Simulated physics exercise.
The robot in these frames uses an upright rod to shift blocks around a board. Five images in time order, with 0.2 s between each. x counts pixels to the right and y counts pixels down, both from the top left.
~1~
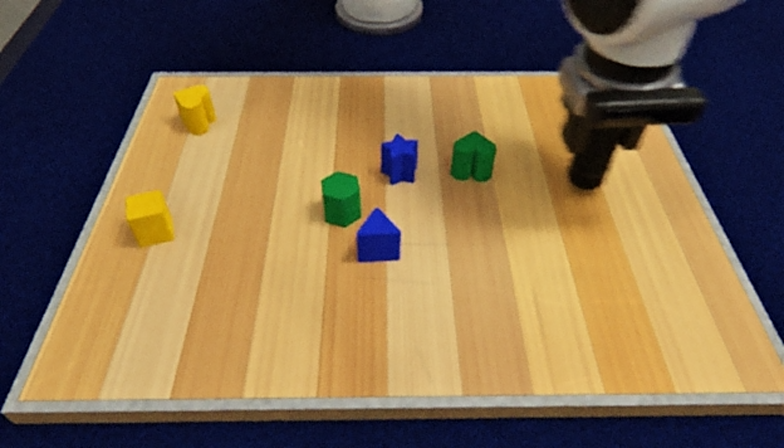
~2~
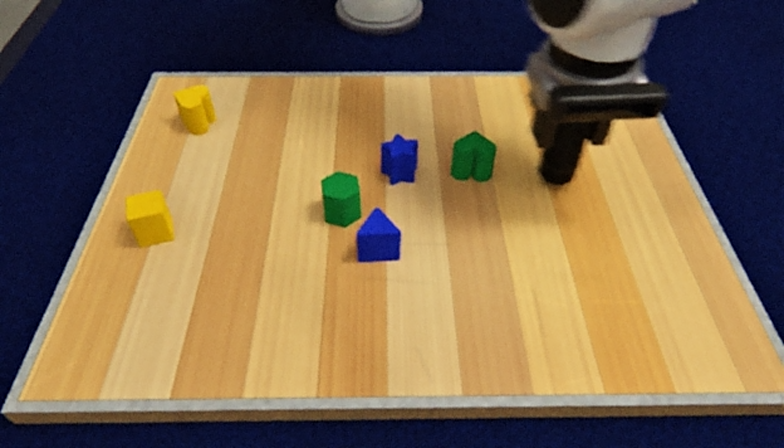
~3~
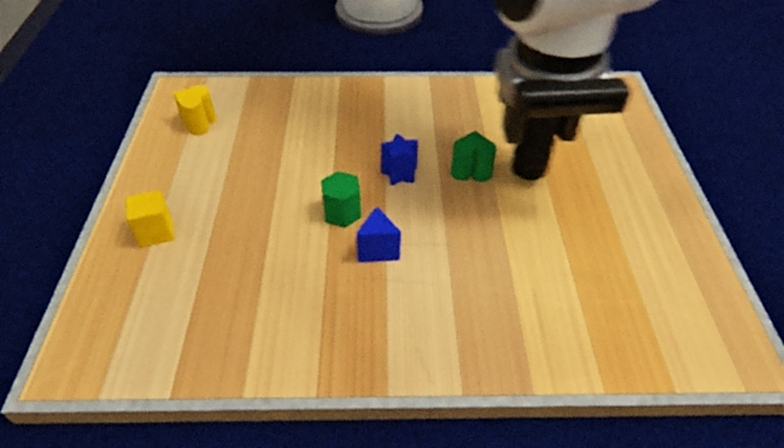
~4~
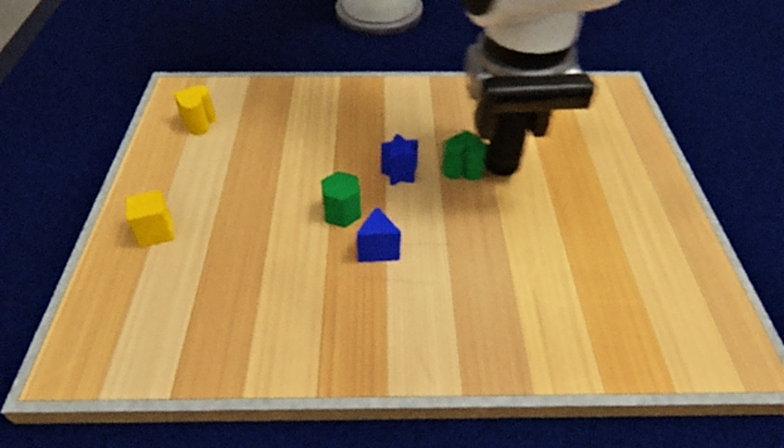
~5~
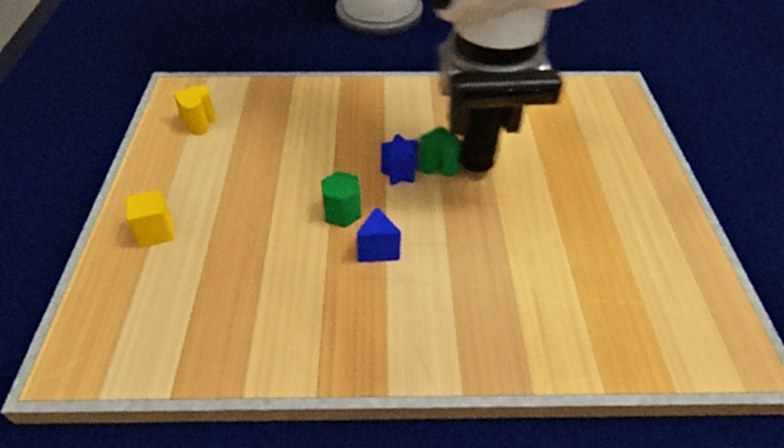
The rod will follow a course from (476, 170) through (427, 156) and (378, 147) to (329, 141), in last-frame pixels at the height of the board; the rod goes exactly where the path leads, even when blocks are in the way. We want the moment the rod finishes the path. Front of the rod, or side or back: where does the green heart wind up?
Ahead to the end.
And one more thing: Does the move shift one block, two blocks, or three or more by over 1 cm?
This push will displace two blocks.
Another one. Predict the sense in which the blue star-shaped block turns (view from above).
Looking down on the board, it turns counter-clockwise.
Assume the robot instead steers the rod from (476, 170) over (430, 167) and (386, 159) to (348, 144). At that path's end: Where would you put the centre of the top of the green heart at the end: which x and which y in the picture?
It sits at (341, 96).
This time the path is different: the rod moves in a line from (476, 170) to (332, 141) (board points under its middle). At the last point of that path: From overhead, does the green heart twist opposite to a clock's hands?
No.
The first path, step by step. One third of the way, rod at (427, 147); blue star-shaped block at (382, 144), turned 90° anticlockwise; green heart at (389, 124).
Two thirds of the way, rod at (377, 138); blue star-shaped block at (382, 144), turned 90° anticlockwise; green heart at (339, 116).
At the end, rod at (328, 133); blue star-shaped block at (382, 144), turned 90° anticlockwise; green heart at (288, 112).
